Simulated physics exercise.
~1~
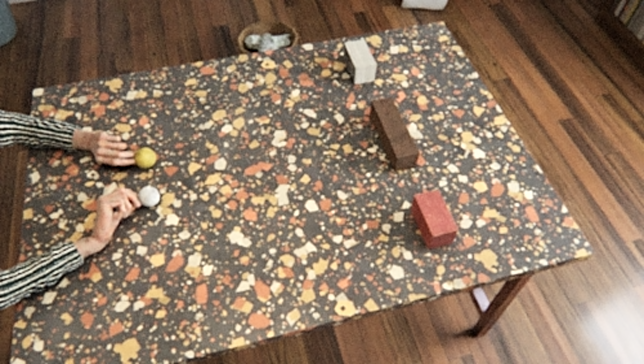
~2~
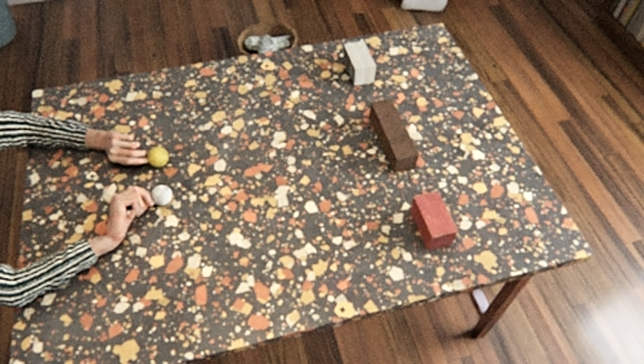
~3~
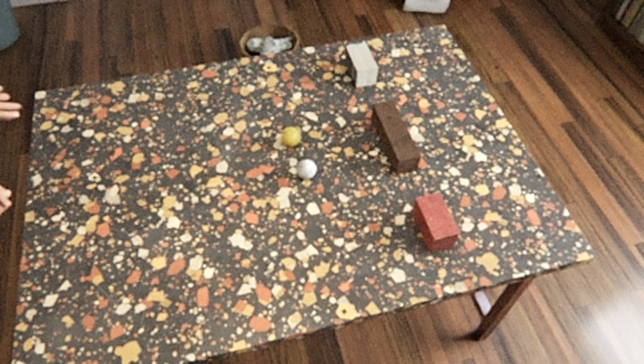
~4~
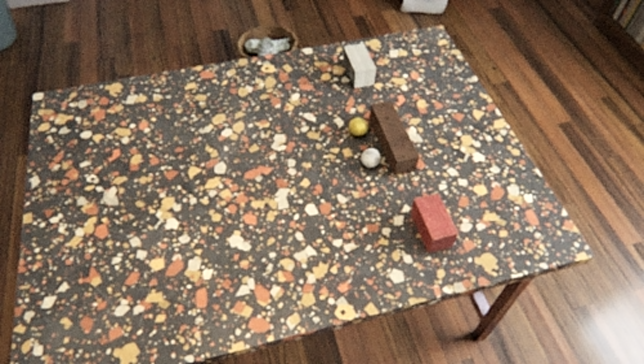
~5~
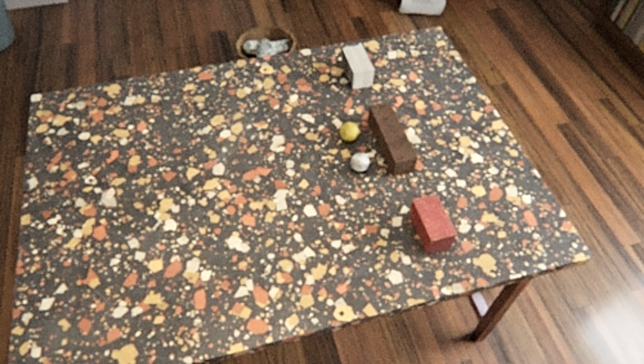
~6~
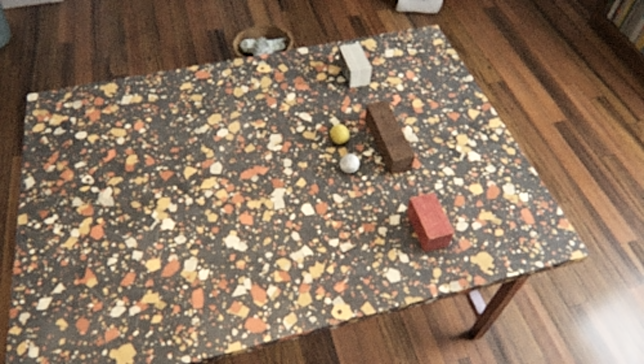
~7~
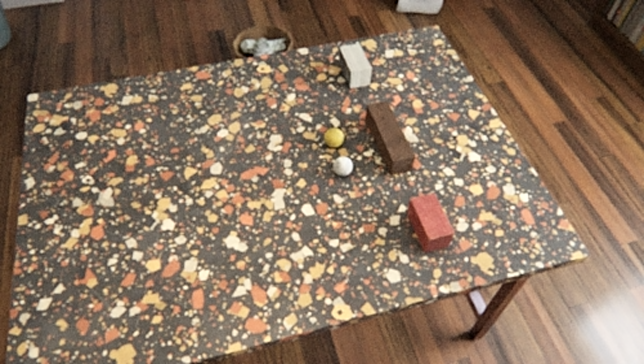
A yellow ball and a white ball roll right, meet the brown block and bounce back.
